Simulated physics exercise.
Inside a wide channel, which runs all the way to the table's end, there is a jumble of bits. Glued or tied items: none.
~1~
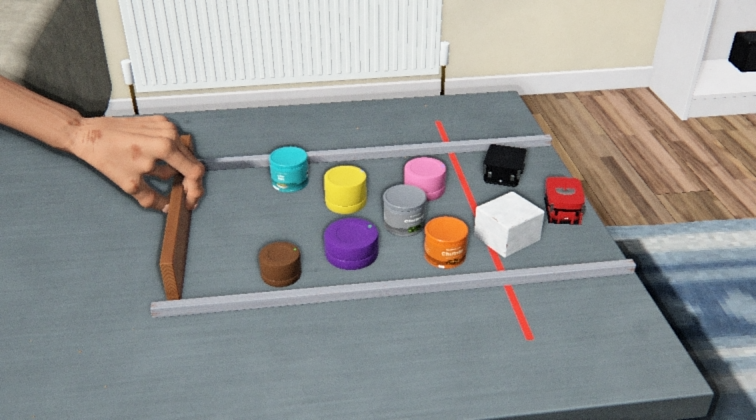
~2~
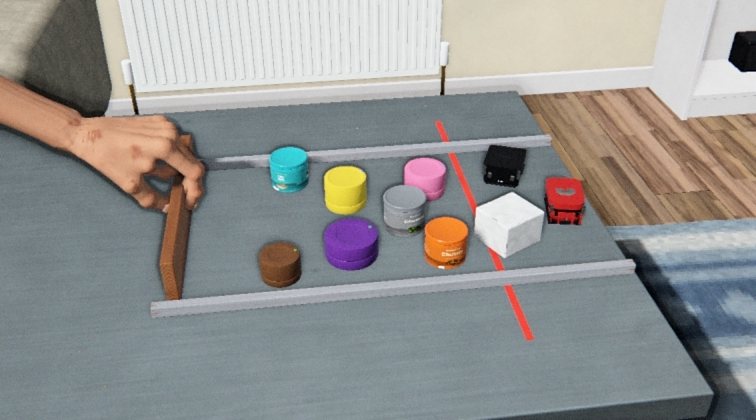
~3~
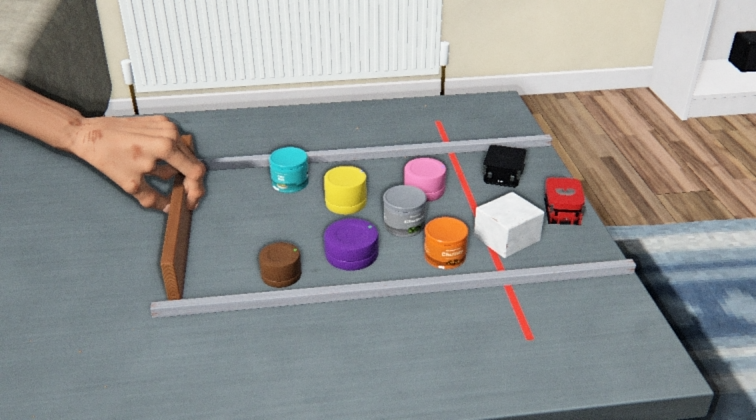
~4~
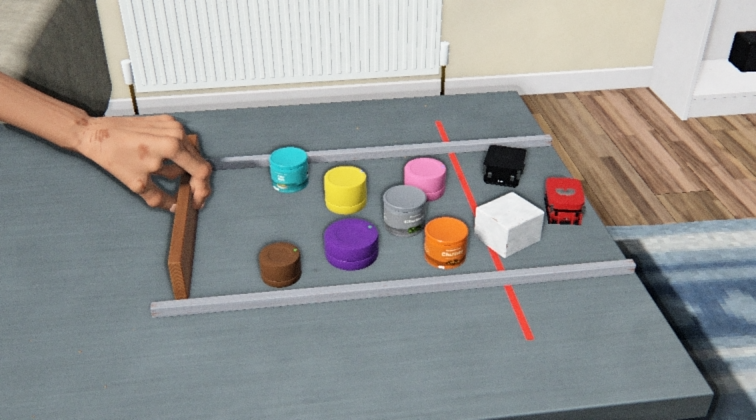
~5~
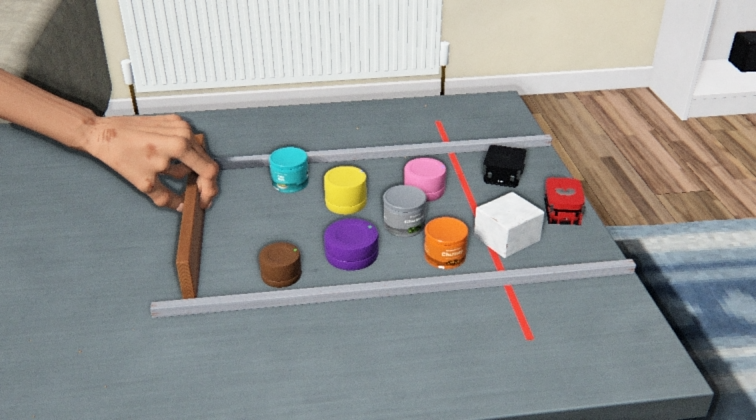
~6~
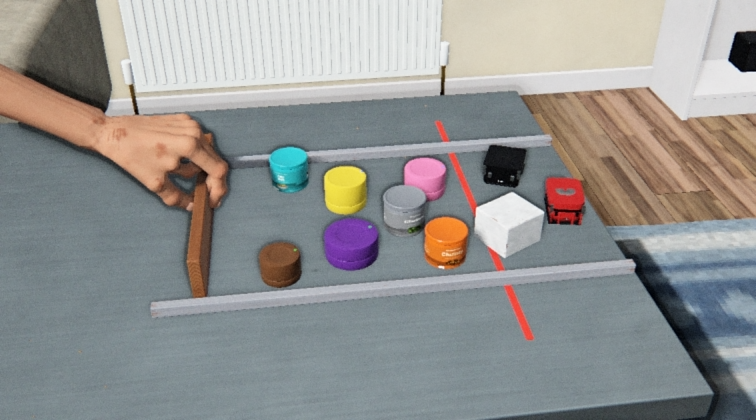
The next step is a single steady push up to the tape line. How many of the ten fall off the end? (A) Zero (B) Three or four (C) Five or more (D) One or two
The answer is A.
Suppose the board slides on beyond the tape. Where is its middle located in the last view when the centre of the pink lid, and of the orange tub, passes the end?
First one: Around (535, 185). Other one: Around (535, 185).
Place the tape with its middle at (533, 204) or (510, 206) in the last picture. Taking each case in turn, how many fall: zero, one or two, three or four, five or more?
Lab note - per position, in order: Either three or four; 1 or 2.
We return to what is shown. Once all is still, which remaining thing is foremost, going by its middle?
The answer: The red case.
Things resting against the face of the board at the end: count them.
Result: 5 in all.
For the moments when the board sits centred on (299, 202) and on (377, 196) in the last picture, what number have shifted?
Answer - first 3, then 7.
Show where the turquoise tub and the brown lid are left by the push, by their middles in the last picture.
One is at about (475, 154), the other at about (519, 255).
Soon after, none off yet; red case at rest near (564, 202); black case at rest near (504, 167); white block at rest near (509, 224).
At rest, the number that fall off is zero.
